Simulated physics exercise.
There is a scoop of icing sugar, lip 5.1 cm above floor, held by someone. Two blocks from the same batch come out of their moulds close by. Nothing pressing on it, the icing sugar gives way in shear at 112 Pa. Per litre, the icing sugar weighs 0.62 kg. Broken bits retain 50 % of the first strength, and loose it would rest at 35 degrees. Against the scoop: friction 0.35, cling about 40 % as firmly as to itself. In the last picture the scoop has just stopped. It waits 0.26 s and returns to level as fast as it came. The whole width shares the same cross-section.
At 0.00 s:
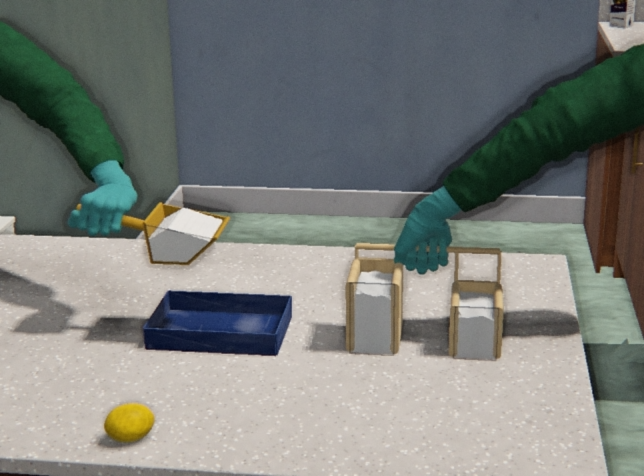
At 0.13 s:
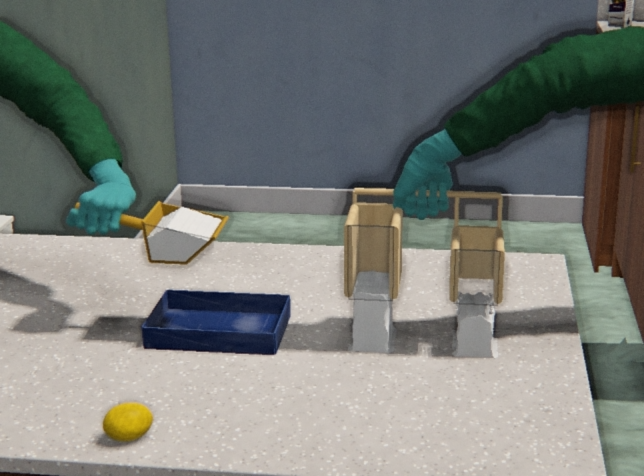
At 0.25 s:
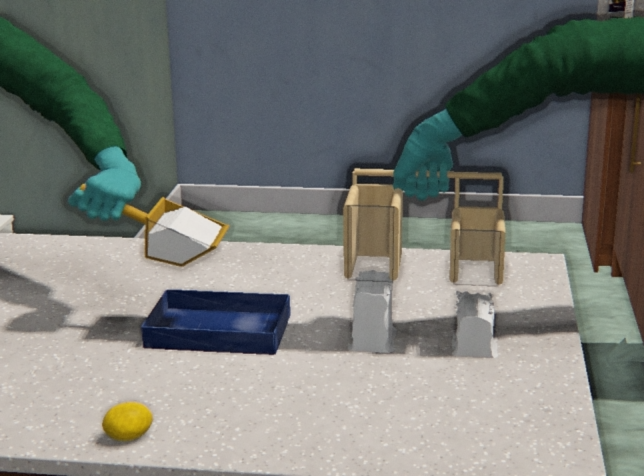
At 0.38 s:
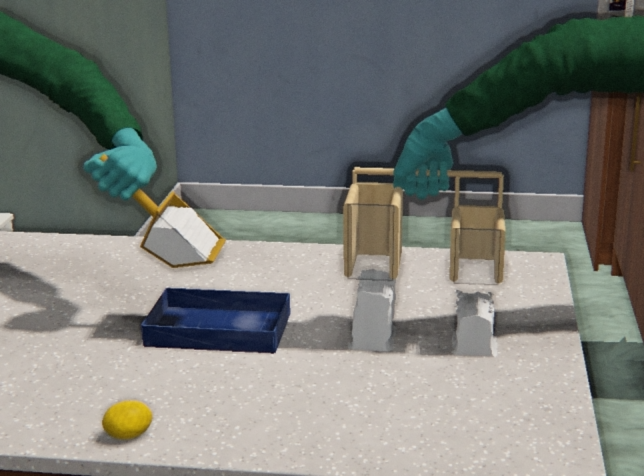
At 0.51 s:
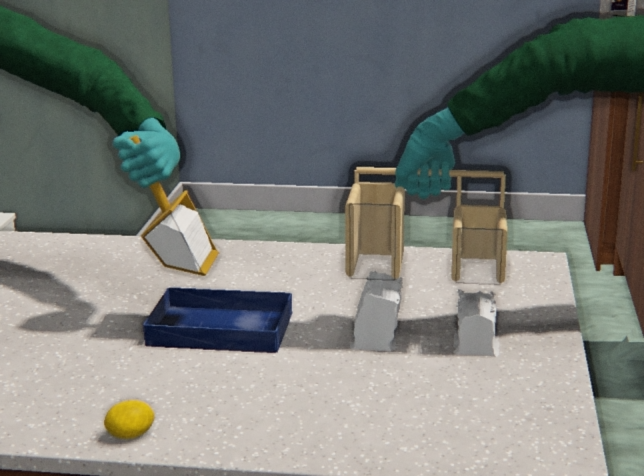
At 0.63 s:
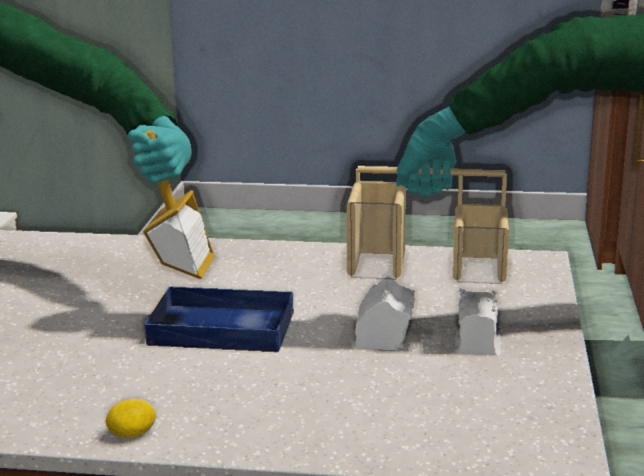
A gloved hand on the right lifted two wooden moulds off a pair of pale blocks, then another on the left tilted a scoop of white powder steeply downward while the taller block slumped.
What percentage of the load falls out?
About 0 %.
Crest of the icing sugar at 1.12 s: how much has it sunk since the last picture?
Around 0.5 centimetres, give or take.
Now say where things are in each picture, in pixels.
In the first picture, lip at (214, 238), tilt 0 degrees; top of the icing sugar at (167, 229); blocks stand 12 cm, 8.5 cm (left to right).
In the second picture, lip at (213, 237), tilt 0 degrees; top of the icing sugar at (166, 228); blocks stand 12 cm, 8.4 cm (left to right).
In the third picture, lip at (214, 246), tilt 12 degrees; top of the icing sugar at (169, 228); blocks stand 12 cm, 8.4 cm (left to right).
In the fourth picture, lip at (211, 260), tilt 34 degrees; top of the icing sugar at (156, 227); blocks stand 12 cm, 8.4 cm (left to right).
In the fifth picture, lip at (204, 273), tilt 55 degrees; top of the icing sugar at (164, 224); blocks stand 11 cm, 8.4 cm (left to right).
In the sixth picture, lip at (201, 276), tilt 64 degrees; top of the icing sugar at (165, 223); blocks stand 10 cm, 8.4 cm (left to right).
After 0.86 s, the scoop is at 64 degrees and 0 % has left it.
After 1.12 s, the scoop is at 39 degrees and 0 % has left it.
After 1.38 s, the scoop is at 1 degrees and 0 % has left it.
After 1.64 s, the scoop is at 0 degrees and 0 % has left it.
After 1.90 s, at the end, the scoop is at 0 degrees and 0 % has left it.
